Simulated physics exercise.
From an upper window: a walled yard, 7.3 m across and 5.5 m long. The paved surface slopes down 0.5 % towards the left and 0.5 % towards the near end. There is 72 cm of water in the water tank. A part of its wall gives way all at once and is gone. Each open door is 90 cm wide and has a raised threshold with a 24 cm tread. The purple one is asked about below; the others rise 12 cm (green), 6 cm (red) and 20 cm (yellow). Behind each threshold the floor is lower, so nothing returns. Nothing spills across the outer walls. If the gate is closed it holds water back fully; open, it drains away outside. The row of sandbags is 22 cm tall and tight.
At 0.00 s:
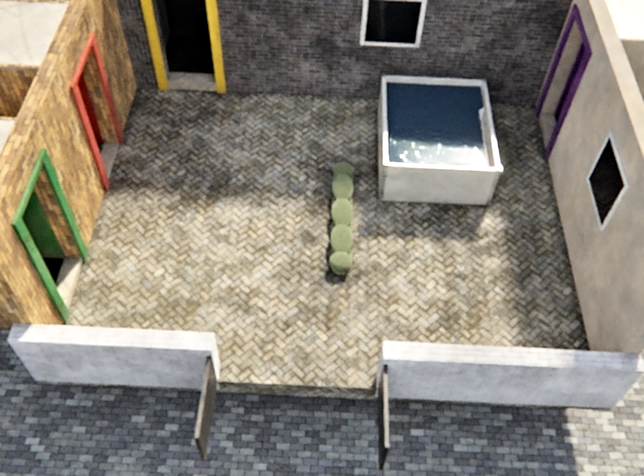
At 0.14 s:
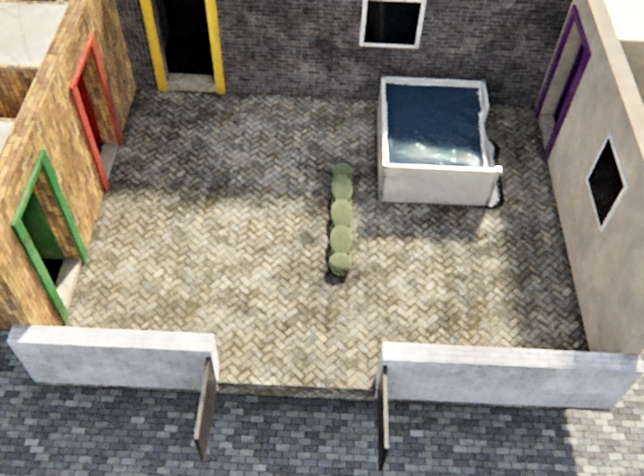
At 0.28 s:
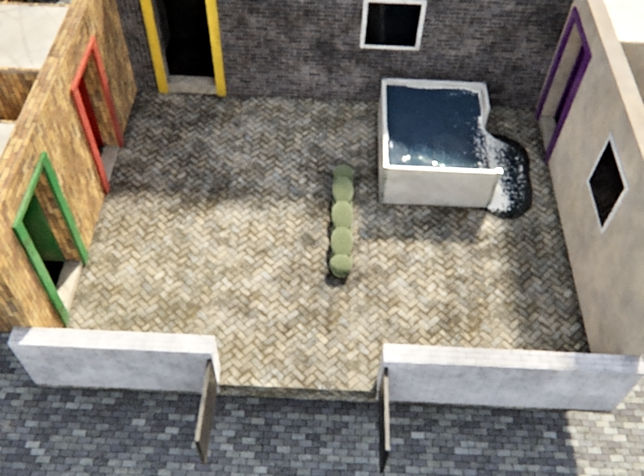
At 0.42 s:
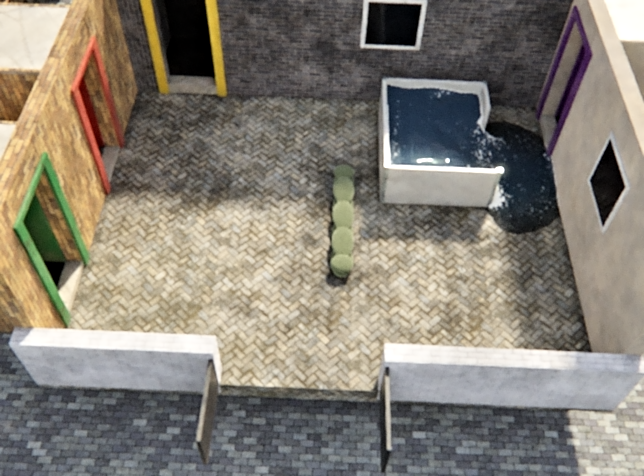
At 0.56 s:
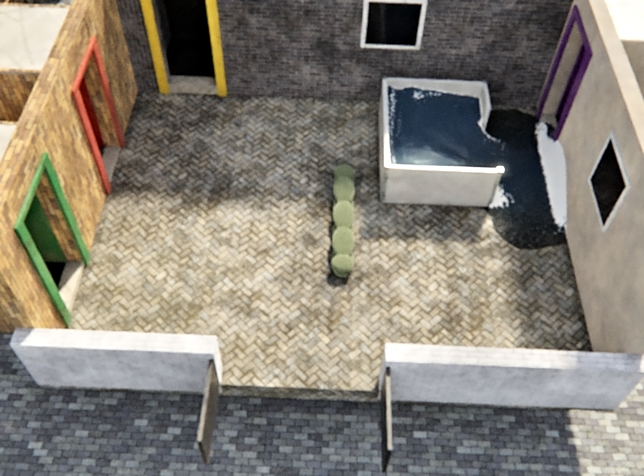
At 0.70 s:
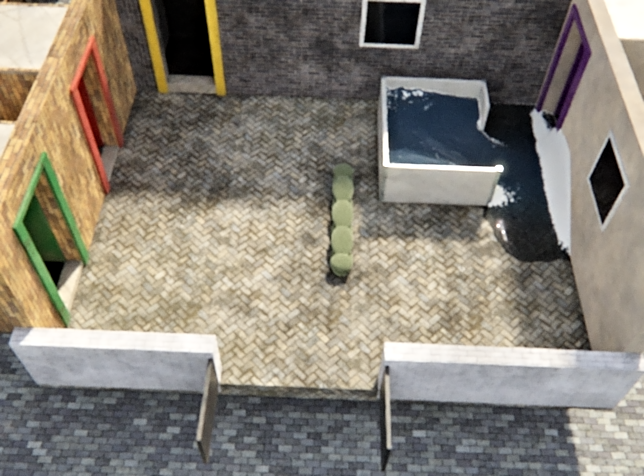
At the start, a white-walled water tank stands whole and still in a paved courtyard with coloured doorways and a row of round bushes. Part of its right side gives way, and water pours out, spreading in a dark pool to the right-hand wall, then along it, reaching the purple door.
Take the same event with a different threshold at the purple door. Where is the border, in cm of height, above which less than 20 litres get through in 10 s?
It would have to be roughly 30 cm high.
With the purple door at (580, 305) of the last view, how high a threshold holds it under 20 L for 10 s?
About 8.0 cm.
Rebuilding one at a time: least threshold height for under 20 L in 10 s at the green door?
Roughly 8.0 cm at green.
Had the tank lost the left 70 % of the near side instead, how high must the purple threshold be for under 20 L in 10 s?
Then roughly 7.5 cm.
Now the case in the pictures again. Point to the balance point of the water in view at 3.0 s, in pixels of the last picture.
Around (468, 199).
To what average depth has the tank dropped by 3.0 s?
About 21 cm.
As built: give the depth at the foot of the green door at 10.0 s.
Some 9.0 cm.
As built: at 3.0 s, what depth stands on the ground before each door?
In cm: Green 0, red 0, yellow 0, purple 22.
After 1.4 s water covers 15 % of the floor, deepest (50 cm) near (548, 181); 29 cm at the purple door, 46 litres in over its 14 cm threshold.
After 3.0 s water covers 35 % of the floor, deepest (29 cm) near (531, 108); 22 cm at the purple door, 117 litres in over its 14 cm threshold.
After 10.0 s water covers 90 % of the floor, deepest (11 cm) near (56, 360); 7 cm at the purple door, 143 litres in over its 14 cm threshold.
At the purple door as built, the water arrived by 0.6 s and peaked near 30 cm at 0.7 s.
Run again over the same 10 s with other heights there, 33 litres in over 26.5 cm, 6 litres over 36 cm. The limit of 20 litres is kept from about 30 cm up.
